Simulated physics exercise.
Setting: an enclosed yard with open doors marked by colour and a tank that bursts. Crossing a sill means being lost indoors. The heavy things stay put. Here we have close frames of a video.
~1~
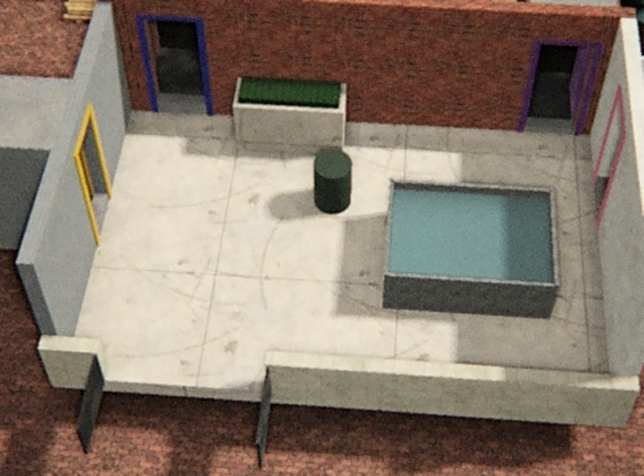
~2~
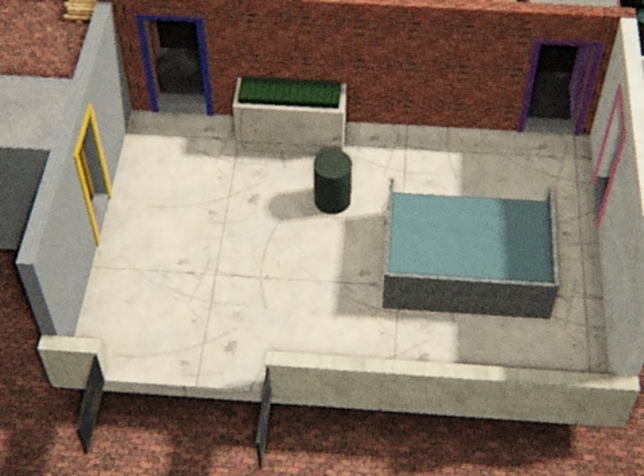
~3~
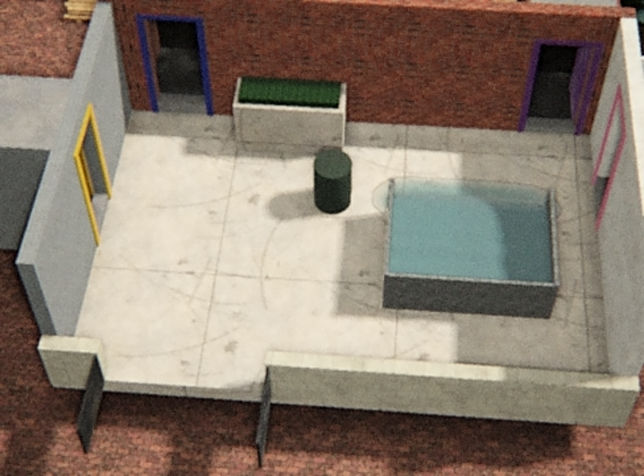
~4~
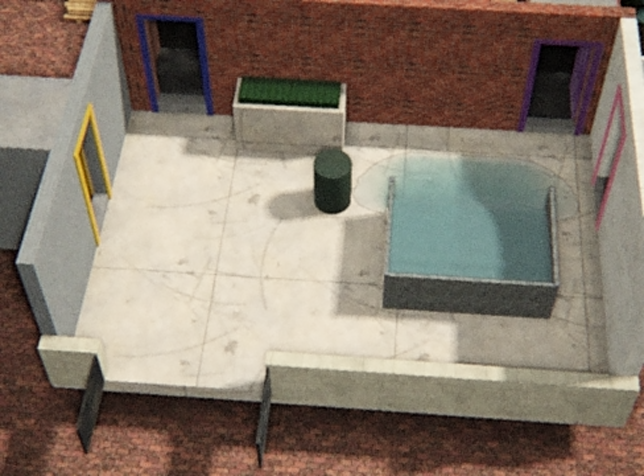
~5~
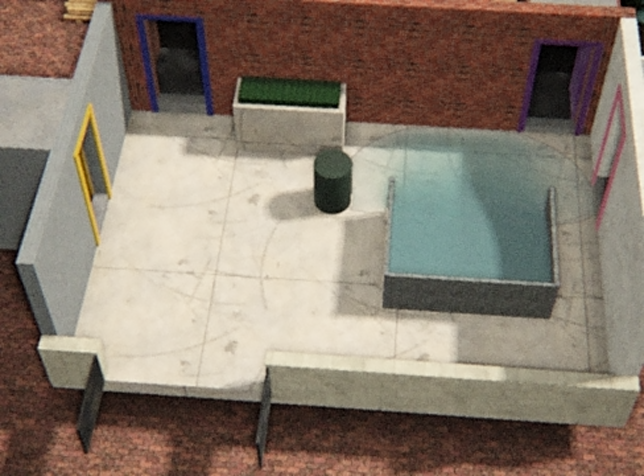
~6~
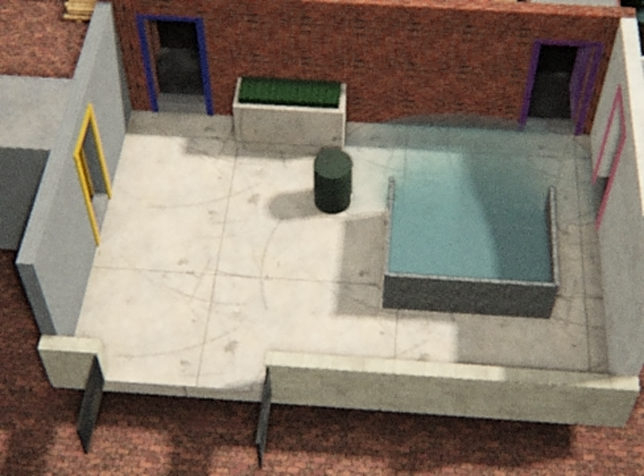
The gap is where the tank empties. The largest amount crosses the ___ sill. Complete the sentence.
The largest amount crosses the purple sill.
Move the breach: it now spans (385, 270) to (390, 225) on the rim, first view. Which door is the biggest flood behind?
Greatest inflow: The one in yellow.
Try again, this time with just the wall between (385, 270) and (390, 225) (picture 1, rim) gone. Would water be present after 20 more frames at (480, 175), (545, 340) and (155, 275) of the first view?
The first spot is left untouched, the second is left untouched, the third is soaked through.
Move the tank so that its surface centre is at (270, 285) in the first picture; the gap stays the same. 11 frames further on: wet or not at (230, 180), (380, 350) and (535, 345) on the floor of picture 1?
Result, in order: Affected; unaffected; unaffected.
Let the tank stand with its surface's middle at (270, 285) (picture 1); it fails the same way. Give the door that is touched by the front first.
It's the door marked blue.
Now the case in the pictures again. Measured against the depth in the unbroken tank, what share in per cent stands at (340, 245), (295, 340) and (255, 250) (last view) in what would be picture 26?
About 4 per cent, then 0 per cent, then 2 per cent.
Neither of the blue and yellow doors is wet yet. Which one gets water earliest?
Answer: The blue-painted one.
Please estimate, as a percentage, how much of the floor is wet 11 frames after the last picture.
By my count, 30 percent.
A moment on, water covers 25 % of the floor; yellow door not reached, blue door not reached, purple door some in, pink door wet at the sill, nothing in.
Next, water covers 30 % of the floor; yellow door not reached, blue door wet at the sill, nothing in, purple door a lot in, pink door wet at the sill, nothing in.
Then, water covers 65 % of the floor; yellow door wet at the sill, nothing in, blue door wet at the sill, nothing in, purple door a lot in, pink door wet at the sill, nothing in.
Later, water covers 90 % of the floor; yellow door wet at the sill, nothing in, blue door wet at the sill, nothing in, purple door a lot in, pink door wet at the sill, nothing in.
In the end, water covers 95 % of the floor; yellow door wet at the sill, nothing in, blue door wet at the sill, nothing in, purple door a lot in, pink door wet at the sill, nothing in; the purple door has let in the most.
